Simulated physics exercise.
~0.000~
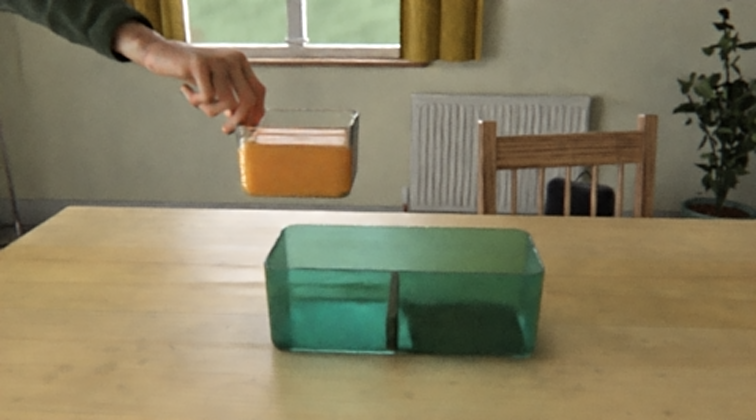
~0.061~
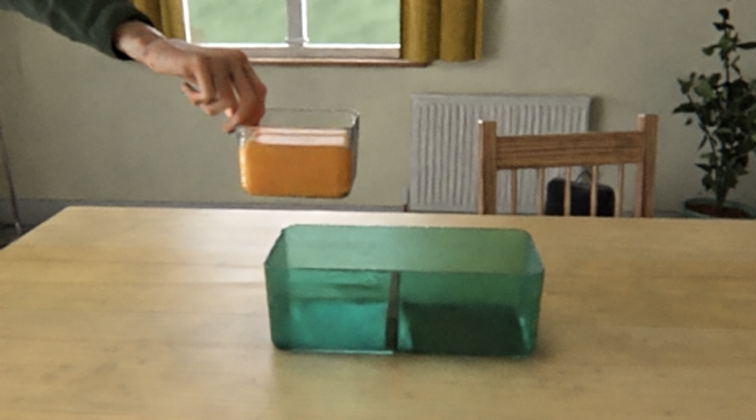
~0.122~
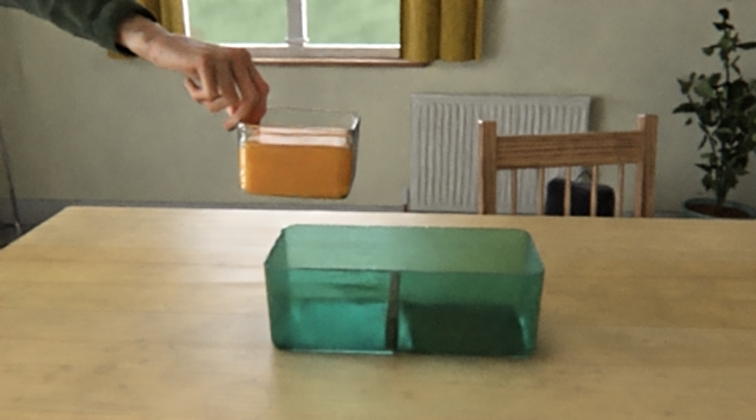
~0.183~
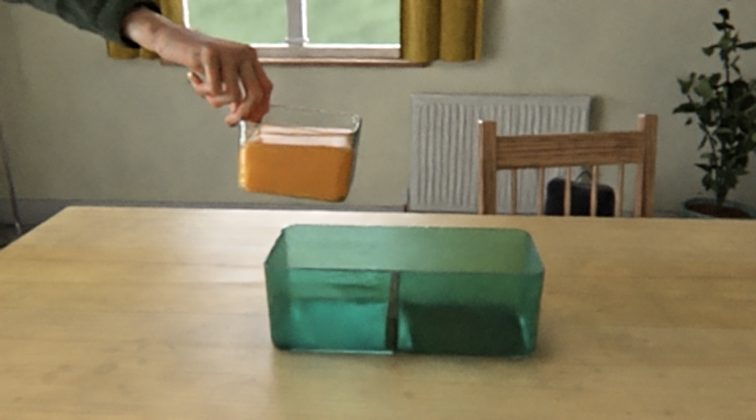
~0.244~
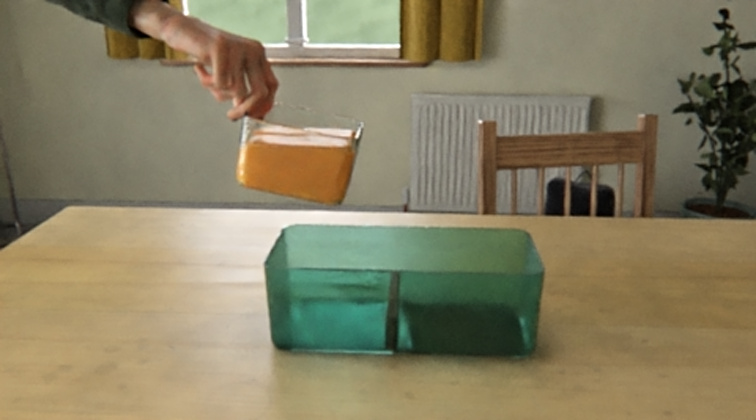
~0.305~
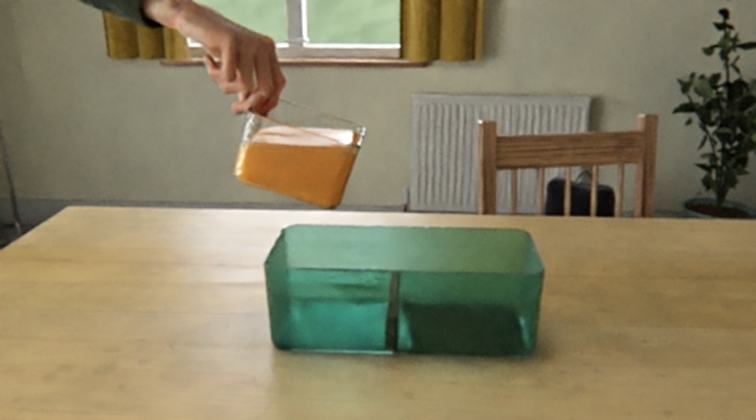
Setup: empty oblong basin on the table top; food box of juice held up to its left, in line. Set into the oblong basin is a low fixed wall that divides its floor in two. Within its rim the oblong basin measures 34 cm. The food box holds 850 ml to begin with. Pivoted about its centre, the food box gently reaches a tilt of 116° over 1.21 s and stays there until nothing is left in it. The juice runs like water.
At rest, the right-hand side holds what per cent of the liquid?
It holds some 65 in every hundred.
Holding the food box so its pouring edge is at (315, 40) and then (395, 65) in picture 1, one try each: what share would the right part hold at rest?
50 and 90 %.
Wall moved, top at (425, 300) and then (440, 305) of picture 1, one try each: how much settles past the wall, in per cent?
25 % and 10 %.
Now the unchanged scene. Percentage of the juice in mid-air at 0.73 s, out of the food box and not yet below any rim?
Roughly 32 percent.
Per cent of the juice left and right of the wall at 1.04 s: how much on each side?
22 on the left and 66 on the right, roughly.
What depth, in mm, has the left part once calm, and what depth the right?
Left 14 mm, right 22 mm.
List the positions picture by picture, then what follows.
In the first frame, tilt 0°; pouring edge (355, 121); surface from (249, 136) to (353, 137); the oblong basin's rim runs from (274, 246) to (536, 252); the wall's top is at (393, 293).
In the second frame, tilt 1°; pouring edge (355, 122); surface from (250, 135) to (354, 137).
In the third frame, tilt 3°; pouring edge (356, 124); surface from (250, 135) to (354, 138).
In the fourth frame, tilt 6°; pouring edge (358, 127); surface from (251, 135) to (355, 139).
In the fifth frame, tilt 11°; pouring edge (360, 132); surface from (251, 136) to (357, 139).
In the sixth frame, tilt 17°; pouring edge (362, 138); surface from (251, 136) to (359, 140).
Then, 0.73 s in, the tilt is 76° and 49 per cent is still to pour, 1 is left of the wall and 19 right of it.
Then, 1.04 s in, the tilt is 110° and 7 per cent is still to pour, 21 is left of the wall and 65 right of it.
Then, 1.36 s in, the tilt is 116° and 0 per cent is still to pour, 34 is left of the wall and 66 right of it.
Then, 1.71 s in, the tilt is 116° and 0 per cent is still to pour, 34 is left of the wall and 65 right of it.
Finally, 34 per cent lies left of the wall, 65 right of it and 1 outside.
